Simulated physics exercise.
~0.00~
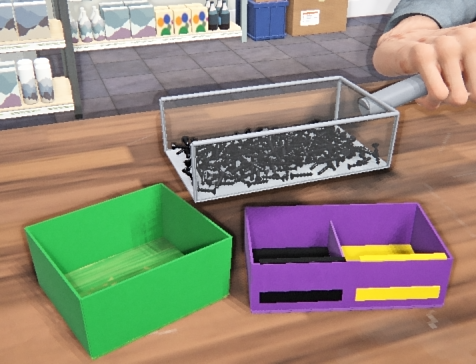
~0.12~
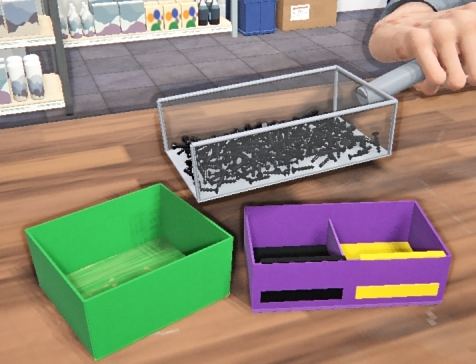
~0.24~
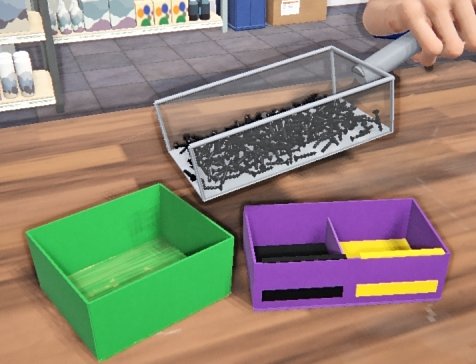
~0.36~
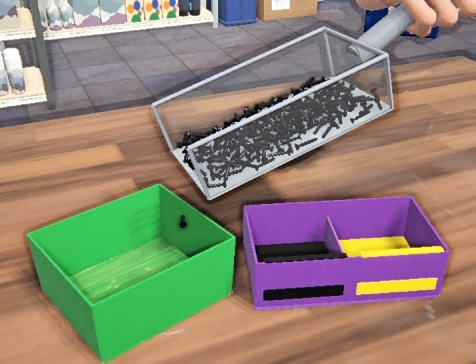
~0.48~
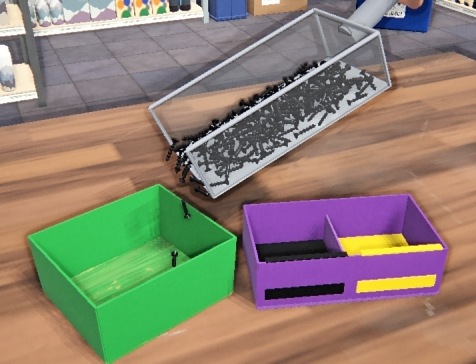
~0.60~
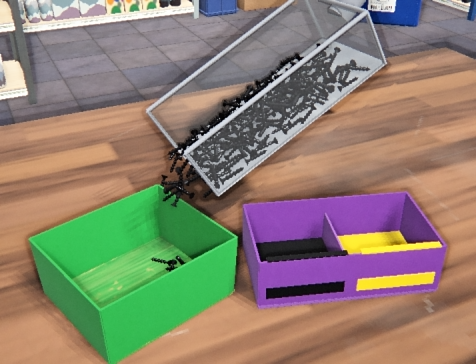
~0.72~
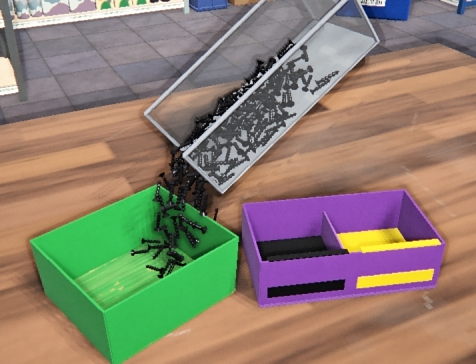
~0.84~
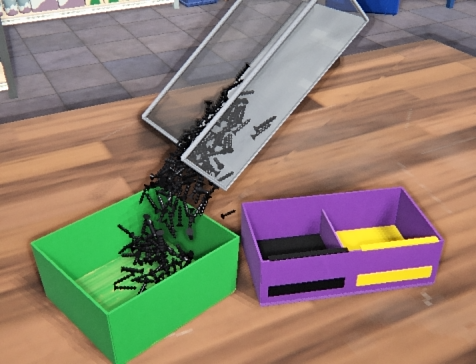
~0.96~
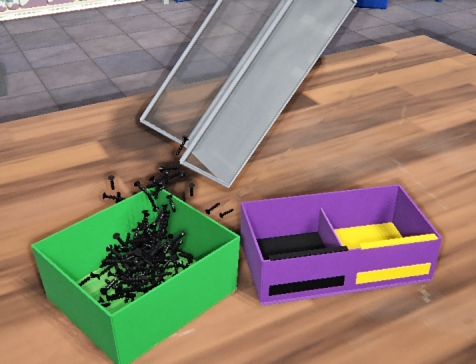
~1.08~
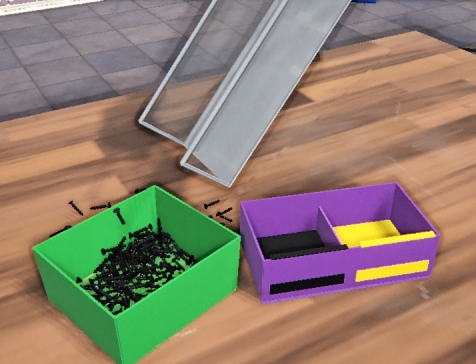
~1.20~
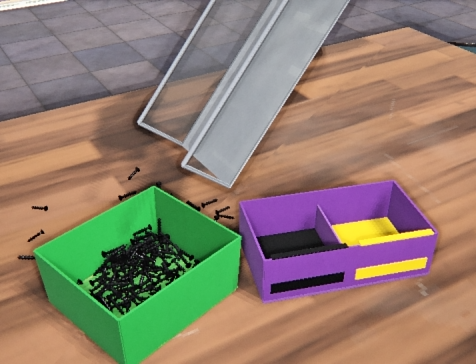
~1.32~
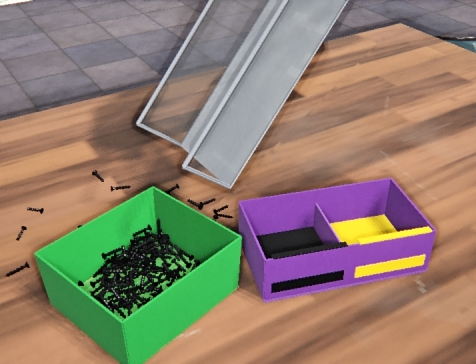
A hand tilted a clear scoop full of small black screws until they slid out over its open end into the green tin. Most landed inside, some scattered on the wooden table, and the purple tin beside it caught none as the scoop stayed tipped, empty.
